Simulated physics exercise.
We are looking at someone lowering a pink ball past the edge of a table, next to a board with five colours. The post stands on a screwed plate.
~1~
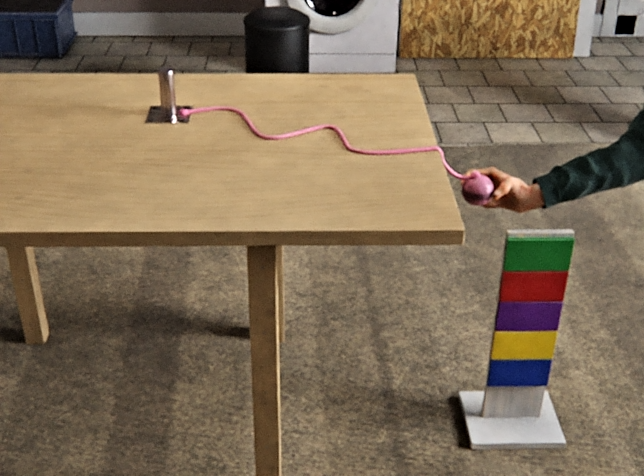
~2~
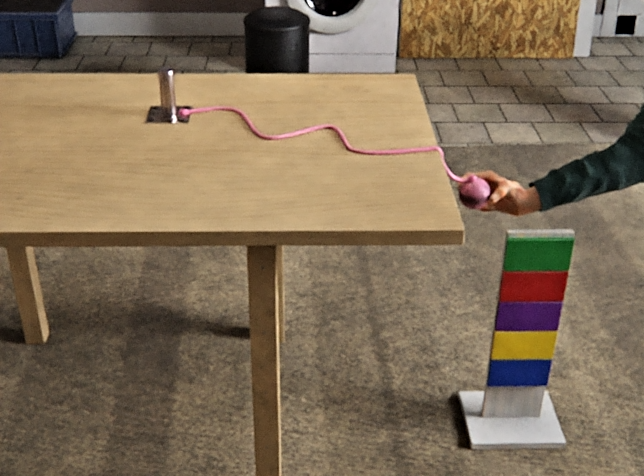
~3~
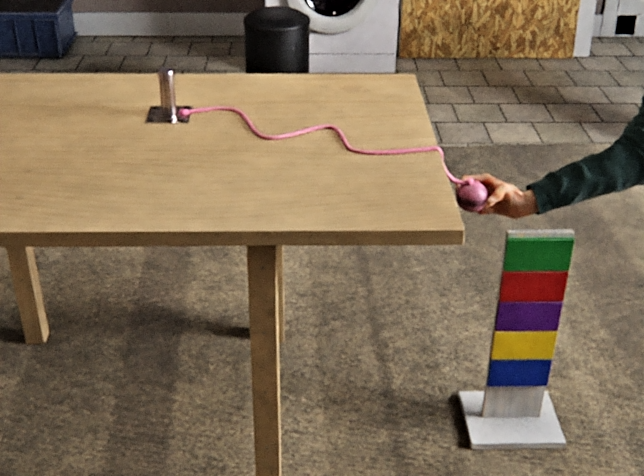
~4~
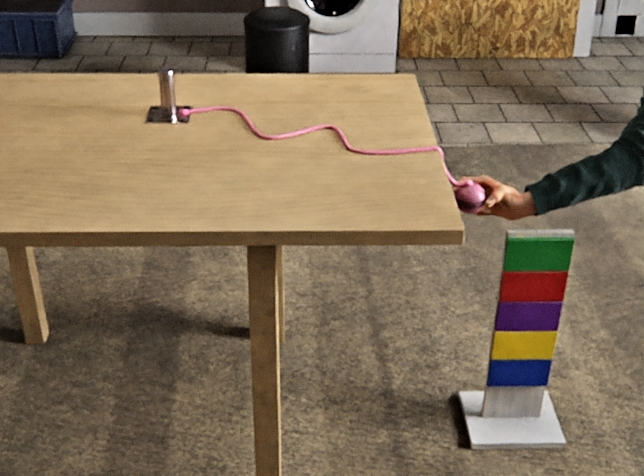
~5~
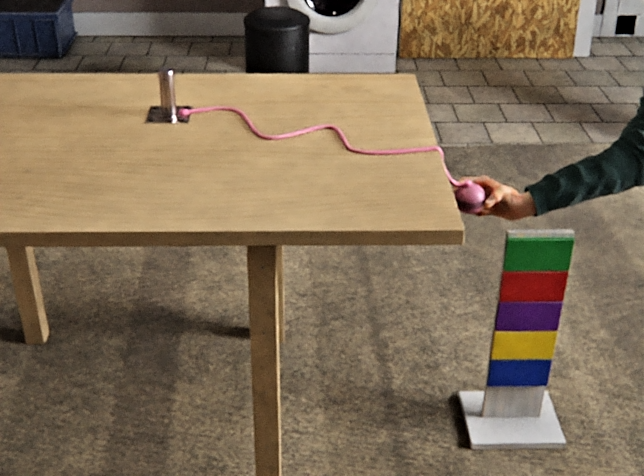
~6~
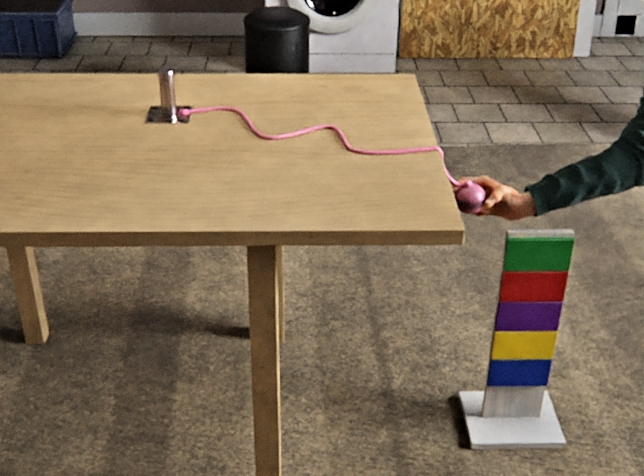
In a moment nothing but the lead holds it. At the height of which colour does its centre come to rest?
Its middle rests at the red band.
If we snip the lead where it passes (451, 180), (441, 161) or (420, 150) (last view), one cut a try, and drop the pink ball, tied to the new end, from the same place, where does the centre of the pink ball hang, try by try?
In that order: (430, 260), (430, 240) and (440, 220).
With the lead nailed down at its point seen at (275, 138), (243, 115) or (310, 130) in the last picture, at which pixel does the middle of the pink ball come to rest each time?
Near (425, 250), (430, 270) and (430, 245).
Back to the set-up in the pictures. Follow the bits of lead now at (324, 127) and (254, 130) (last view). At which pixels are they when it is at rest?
Near (372, 134) and (288, 125).
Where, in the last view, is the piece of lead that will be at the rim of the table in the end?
The one at (355, 151).
A little later, ball near (433, 272); level with red.
Next, ball near (429, 276); level with red.
When it is over, ball near (429, 280); level with red. The red one.
